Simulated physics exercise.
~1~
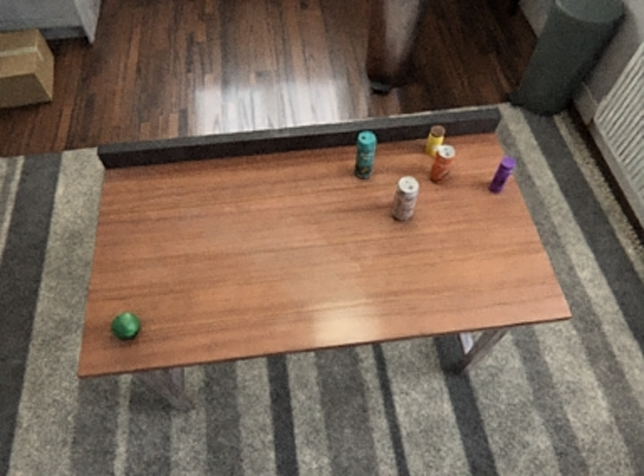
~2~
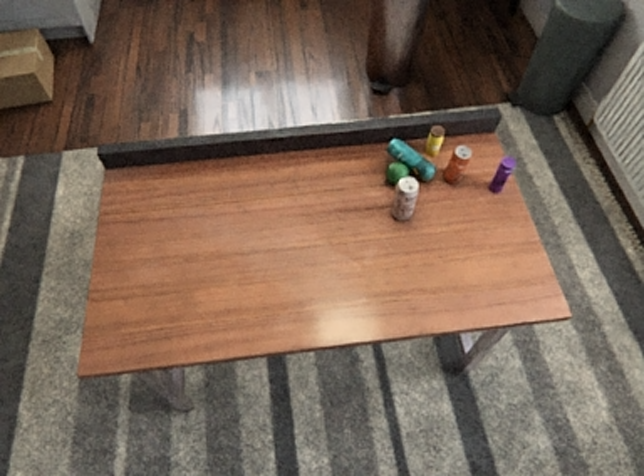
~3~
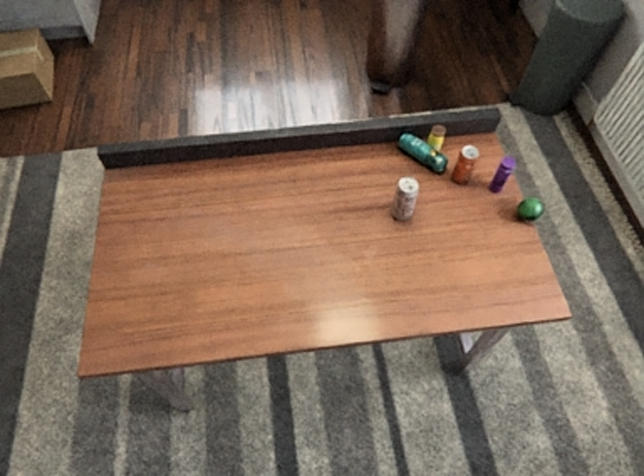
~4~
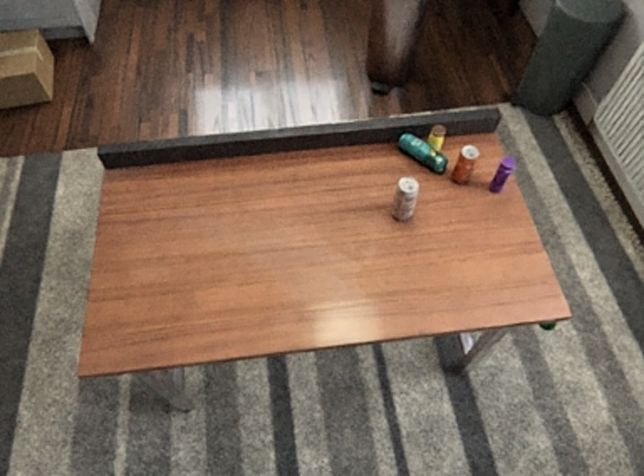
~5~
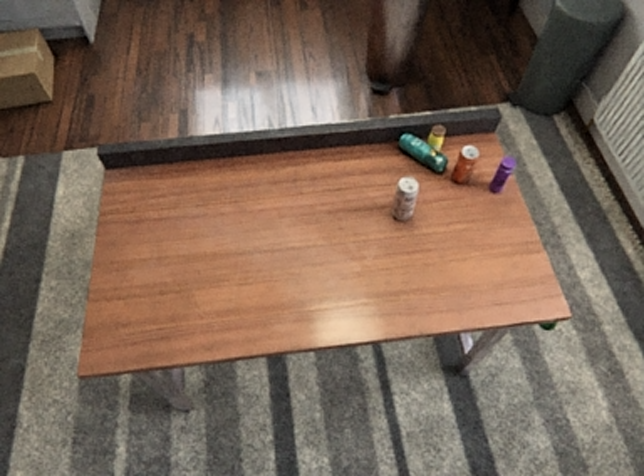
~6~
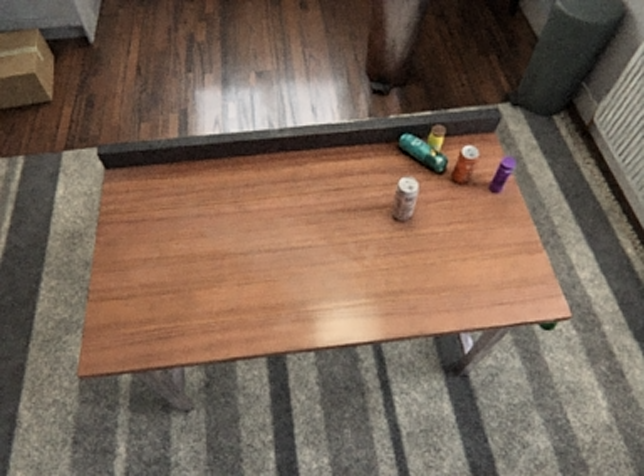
At first, a green ball sits near the front left corner of a wooden table, while a turquoise can, an orange can, a white can, a yellow shaker and a purple shaker stand toward the far right. The ball rolls diagonally across the tabletop to the cans, where the turquoise can tips over and the orange can shifts right but stays upright. The ball then heads right, passing the purple shaker to reach the table's edge, and drops off. It comes to rest partly hidden below the right edge, with the turquoise can lying beside the yellow shaker and the others standing.
